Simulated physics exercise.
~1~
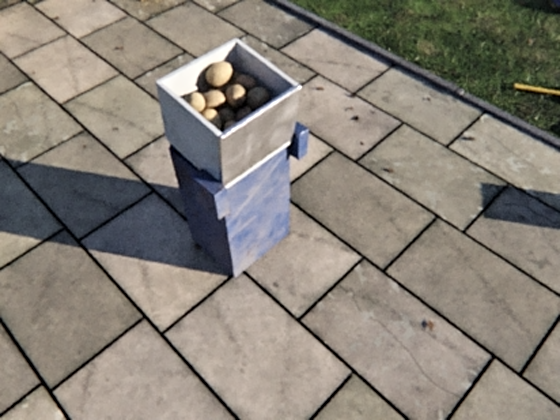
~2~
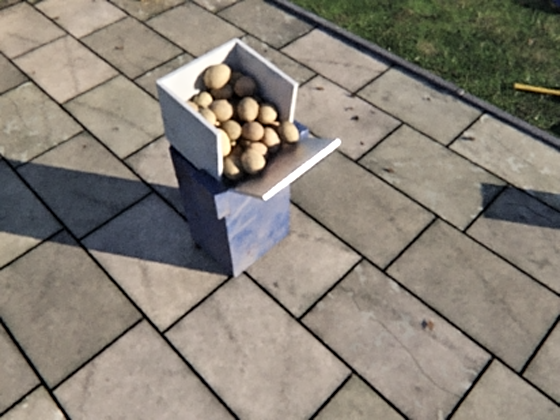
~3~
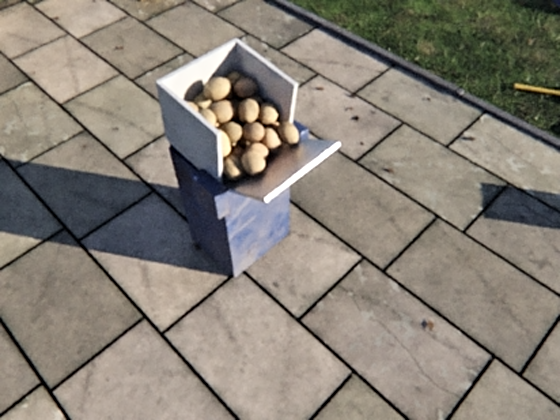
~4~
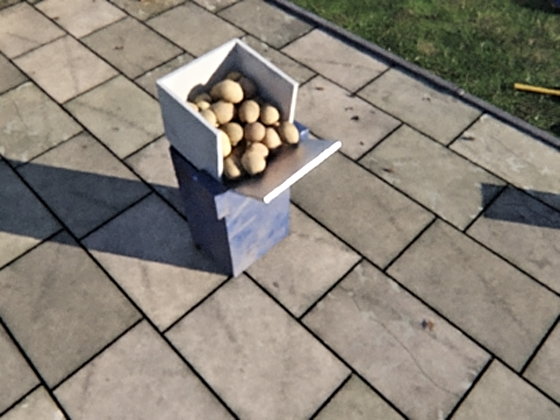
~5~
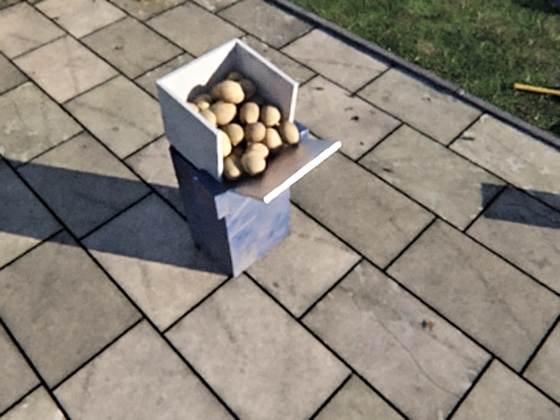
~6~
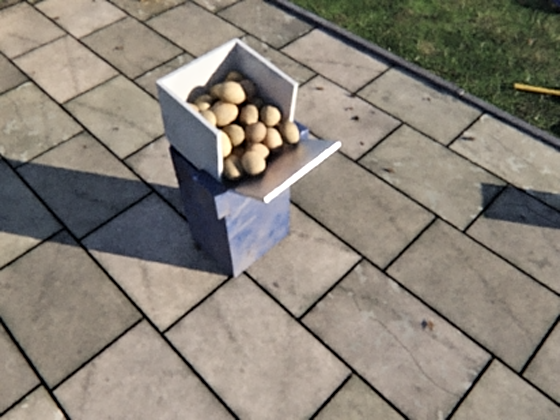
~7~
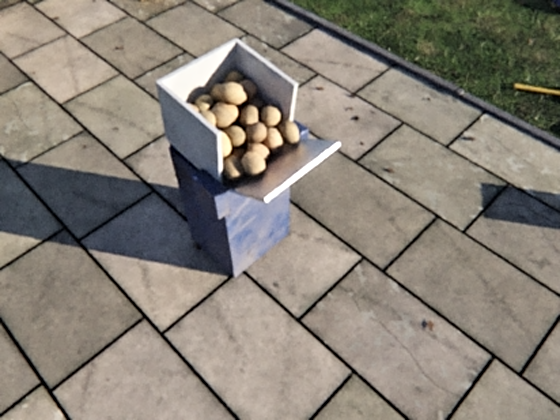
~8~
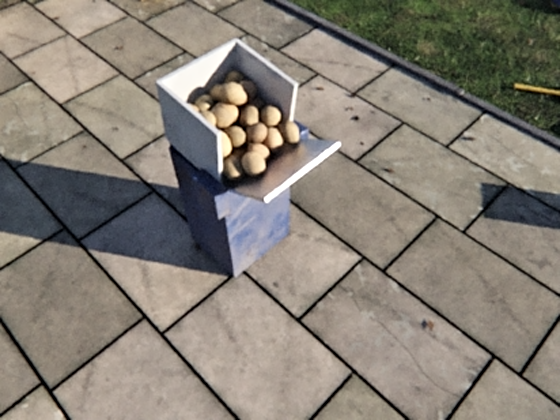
At the start, an open white bin of potatoes rests on a bluish stand on a sunlit paved patio, with grass at the upper right. The panel on its right side is upright, holding the pile in. Then the panel swings down to the right and stops like a sloping shelf, revealing many more potatoes. The pile slumps slightly toward the opening, and the potatoes at the top sink a little and shift. After that, movement fades to almost nothing, and at the end the potatoes sit heaped at the open side, with none on the paving.
